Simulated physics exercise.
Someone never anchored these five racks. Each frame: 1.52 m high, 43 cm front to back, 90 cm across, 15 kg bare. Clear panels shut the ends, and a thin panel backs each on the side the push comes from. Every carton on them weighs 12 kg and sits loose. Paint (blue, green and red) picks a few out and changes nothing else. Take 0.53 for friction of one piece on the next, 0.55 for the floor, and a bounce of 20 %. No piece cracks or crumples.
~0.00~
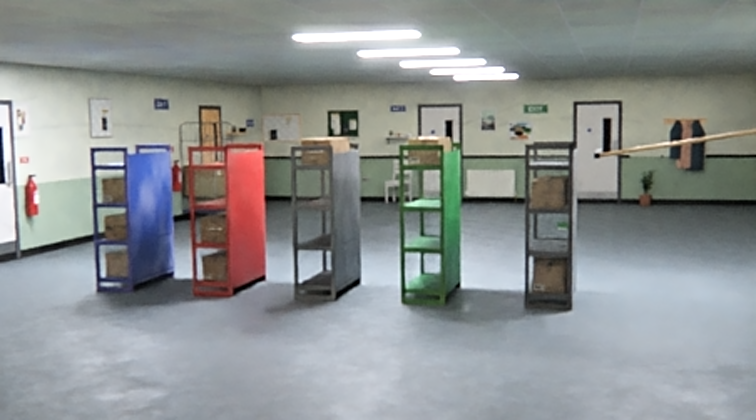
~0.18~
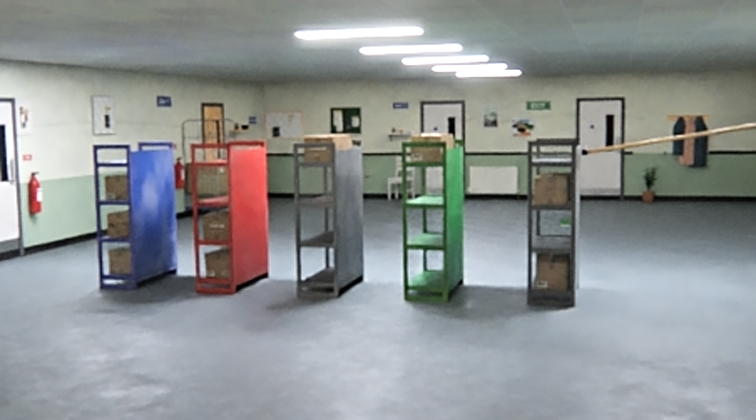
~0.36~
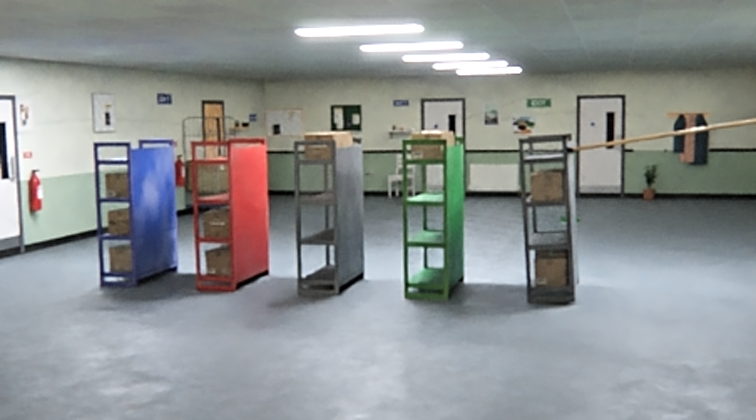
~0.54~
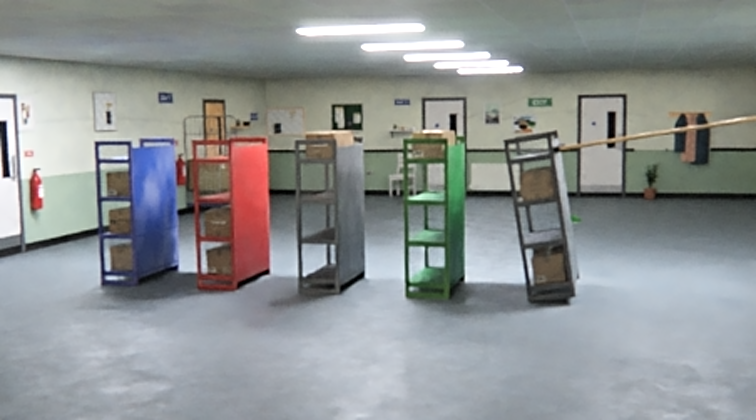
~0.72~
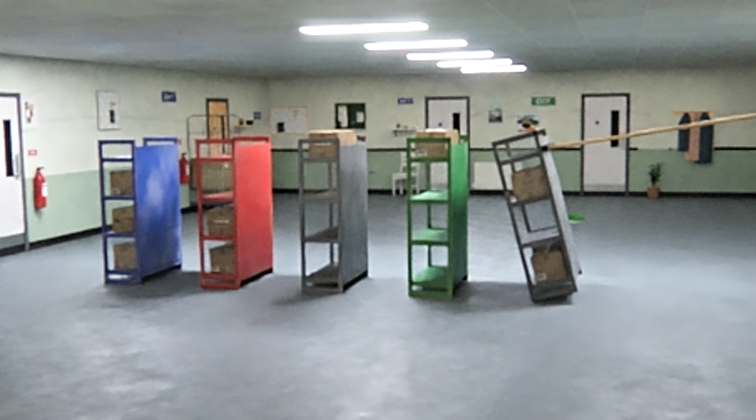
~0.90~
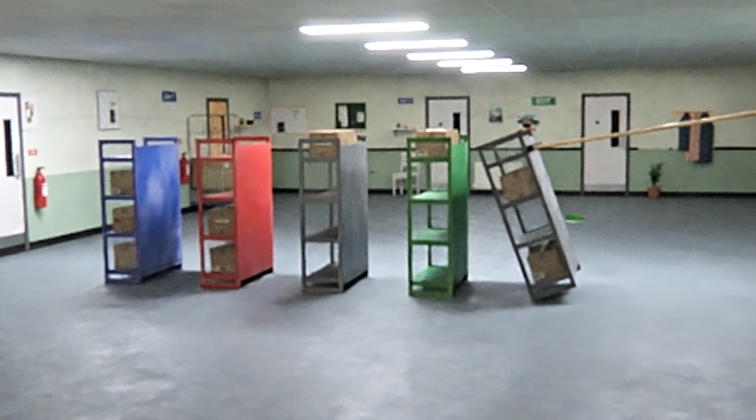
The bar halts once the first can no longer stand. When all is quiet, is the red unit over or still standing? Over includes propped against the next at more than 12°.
The red unit falls.
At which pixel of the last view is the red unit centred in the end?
Near (174, 221).
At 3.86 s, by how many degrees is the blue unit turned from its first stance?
About 20°.
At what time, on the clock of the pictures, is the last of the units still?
At about 5.0 s.
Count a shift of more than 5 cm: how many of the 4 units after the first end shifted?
4.
By 2.68 s, 4 cartons spilt or dropped; 2 of the 4 other units over; red unit unmoved; green unit tilted 37°.
By 3.86 s, 8 cartons spilt or dropped; 4 of the 4 other units over; red unit tilted 46°; green unit tilted 63°.
When it is over (5.2 s), 12 cartons spilt or dropped; 4 of the 4 other units over; red unit tilted 54°; blue unit lying flat; green unit tilted 65°. Not one is left standing. In pixels of the last frame, middles, red unit near (174, 221), blue unit near (60, 254).
